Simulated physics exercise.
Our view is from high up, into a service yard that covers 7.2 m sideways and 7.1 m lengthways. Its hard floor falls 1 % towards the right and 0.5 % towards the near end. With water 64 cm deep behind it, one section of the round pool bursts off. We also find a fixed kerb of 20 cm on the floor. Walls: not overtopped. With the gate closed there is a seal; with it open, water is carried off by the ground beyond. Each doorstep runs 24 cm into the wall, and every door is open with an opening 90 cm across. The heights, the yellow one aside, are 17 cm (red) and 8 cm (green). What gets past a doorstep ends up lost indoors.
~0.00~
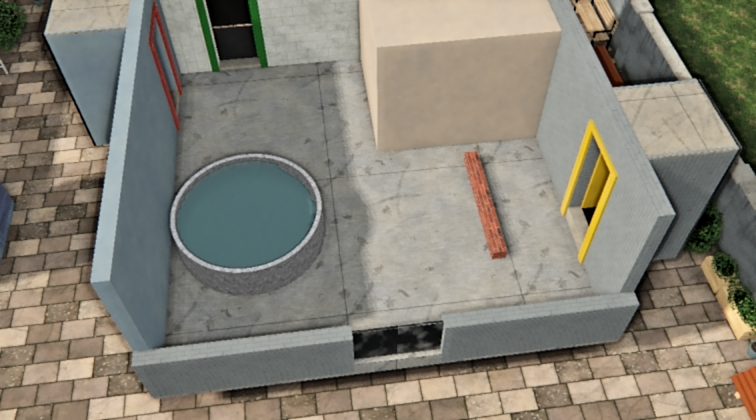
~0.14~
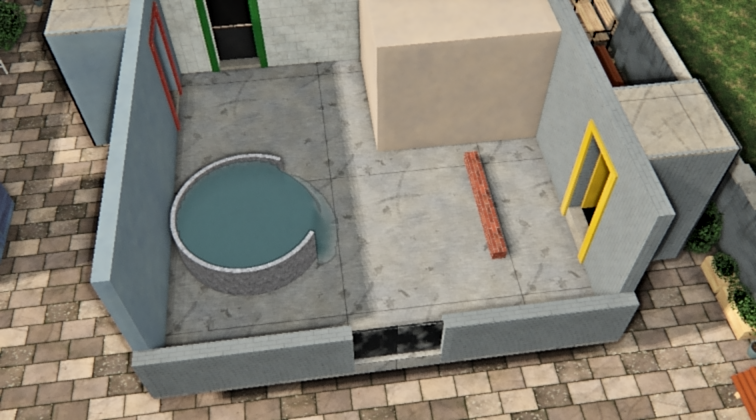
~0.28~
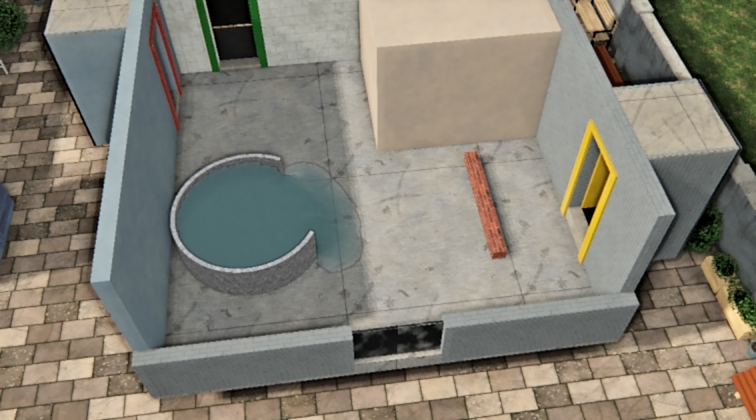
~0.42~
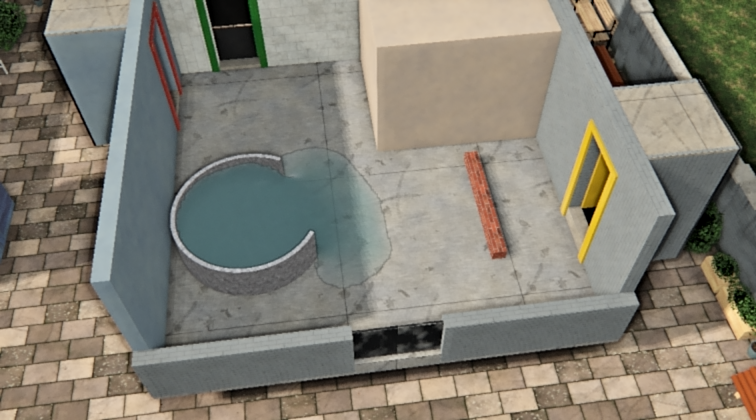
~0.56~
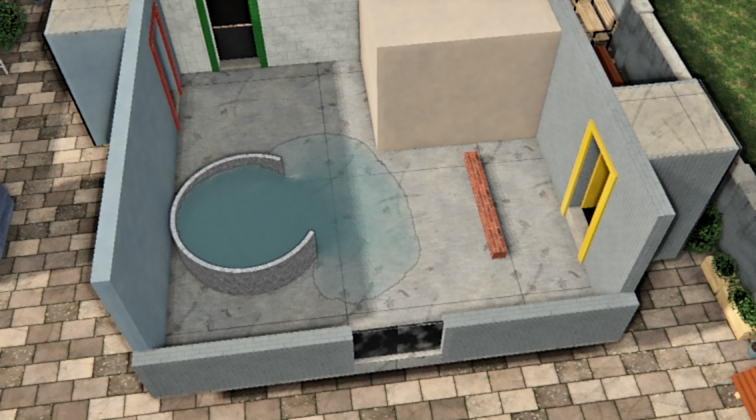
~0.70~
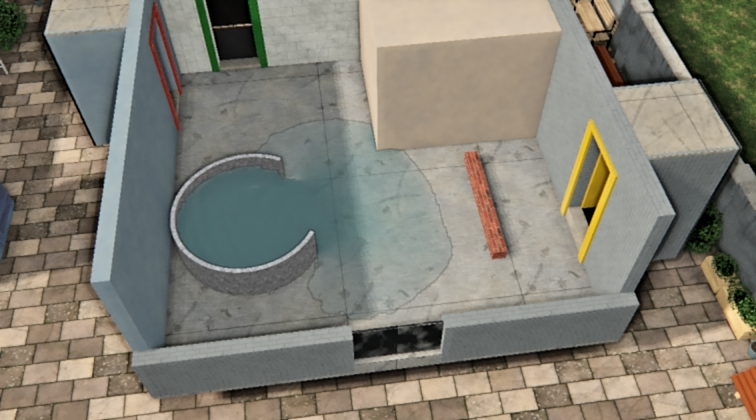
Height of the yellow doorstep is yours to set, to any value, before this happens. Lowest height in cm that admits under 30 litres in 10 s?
Roughly 11.5 cm.
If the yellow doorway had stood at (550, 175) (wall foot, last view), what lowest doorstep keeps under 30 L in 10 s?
18 cm.
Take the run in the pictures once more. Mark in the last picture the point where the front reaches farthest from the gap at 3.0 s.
Look about (595, 322) in the last picture.
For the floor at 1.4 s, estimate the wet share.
Some 40 per cent is wet.
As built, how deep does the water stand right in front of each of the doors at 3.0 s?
The red door has 0 cm, the green door 3 cm and the yellow door 12 cm.
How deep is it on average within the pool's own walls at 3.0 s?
About 20 cm.
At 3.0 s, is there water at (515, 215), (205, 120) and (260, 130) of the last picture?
Awash, untouched, untouched.
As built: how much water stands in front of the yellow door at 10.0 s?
About 14.5 cm.
After 1.4 s water covers 40 % of the floor, deepest (28 cm) near (321, 212); it has not reached the yellow door.
After 3.0 s water covers 60 % of the floor, deepest (34 cm) near (523, 149); 12 cm at the yellow door, 0 litres in over its 26 cm doorstep.
After 10.0 s water covers 95 % of the floor, deepest (16 cm) near (164, 373); 14 cm at the yellow door, 0 litres in over its 26 cm doorstep.
At the yellow door as built, the water arrived by 2.6 s and peaked near 17 cm at 6.0 s.
With a doorstep of 9.5 cm, 54 litres would have come in within the 10 s; with 13 cm, 16 litres. So under 30 litres takes about 11.5 cm.
